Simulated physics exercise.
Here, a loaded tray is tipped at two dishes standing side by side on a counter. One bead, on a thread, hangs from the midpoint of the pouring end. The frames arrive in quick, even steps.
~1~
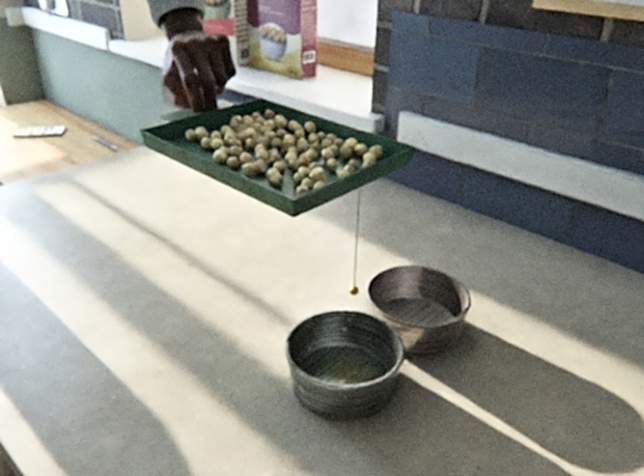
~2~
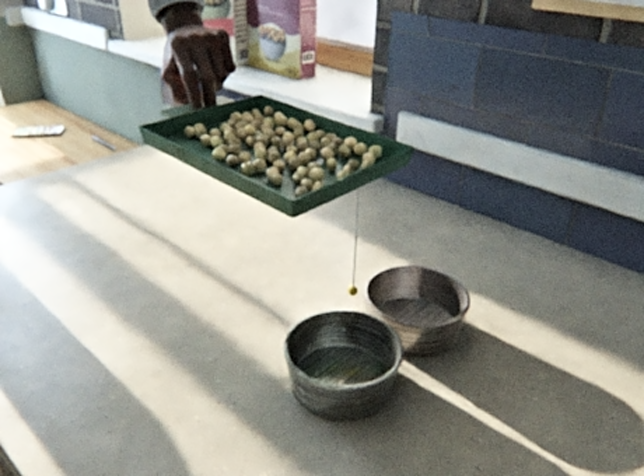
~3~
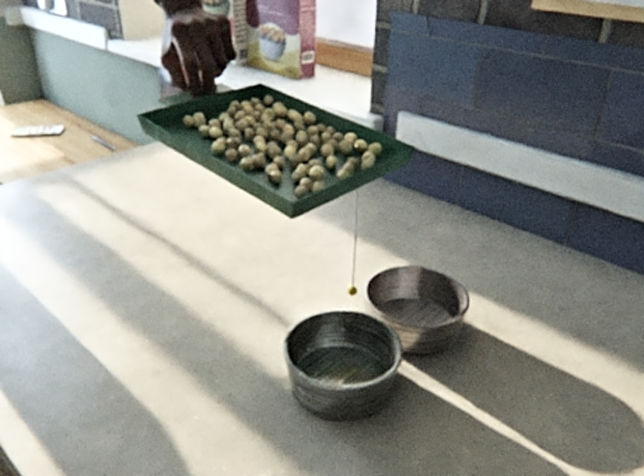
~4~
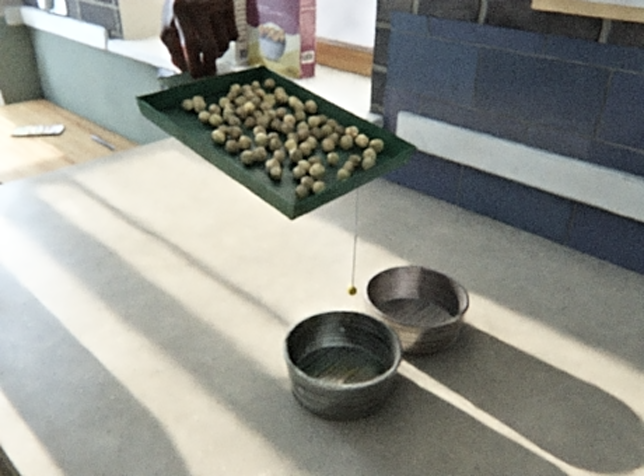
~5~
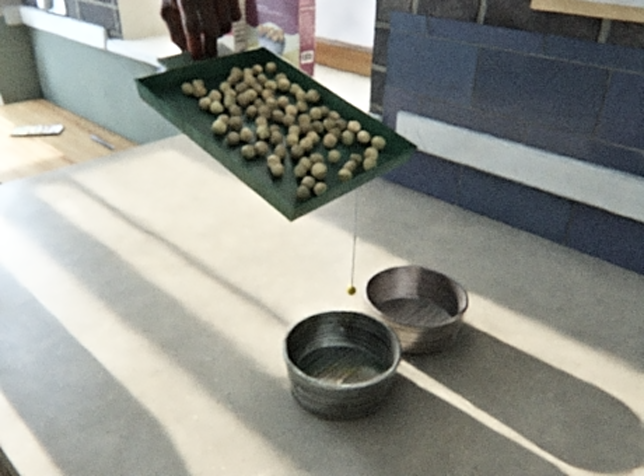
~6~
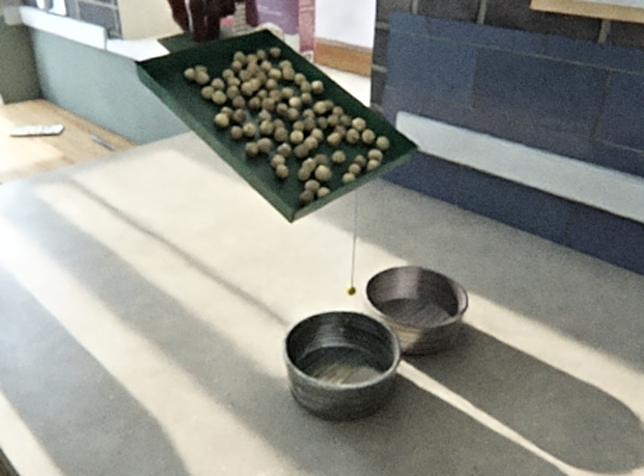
On a sunlit counter, a hand raising the back of a green tray, macadamia nuts shifting forward above two round dishes.
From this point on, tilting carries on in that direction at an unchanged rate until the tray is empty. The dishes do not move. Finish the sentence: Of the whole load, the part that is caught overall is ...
... more than half of it.
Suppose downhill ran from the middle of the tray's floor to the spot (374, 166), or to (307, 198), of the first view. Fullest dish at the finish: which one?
Number one favours the right of the two; number two favours the left of the two.
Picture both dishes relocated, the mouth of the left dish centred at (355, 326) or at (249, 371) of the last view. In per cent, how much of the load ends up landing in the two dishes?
The first try gives 60 per cent, the second 30 per cent.
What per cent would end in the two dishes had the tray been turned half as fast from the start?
Roughly 70 percent.
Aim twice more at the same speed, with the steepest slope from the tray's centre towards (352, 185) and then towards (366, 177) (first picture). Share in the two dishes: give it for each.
The first try gives close to 70 percent; the next gives 80 percent.
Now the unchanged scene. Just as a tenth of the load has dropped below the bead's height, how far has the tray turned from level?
Approx. reading: About 100°.
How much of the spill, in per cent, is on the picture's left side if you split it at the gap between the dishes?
Near 10 in a hundred.
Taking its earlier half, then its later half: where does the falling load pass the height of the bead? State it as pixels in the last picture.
Early-half point (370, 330); late-half point (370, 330).
Soon after the last picture, tray tipped steeply; nearly all on the tray; a stray few in the air.
A little later, tray tipped past a quarter turn; most on the tray; a small part in the left dish; a stray few in the right dish; a stray few outside both; a stray few in the air.
Later still, tray tipped past a quarter turn; about two thirds in the left dish; a small part in the right dish; about a quarter outside both.
At rest, tray tipped past a quarter turn; about two thirds in the left dish; a small part in the right dish; about a quarter outside both.
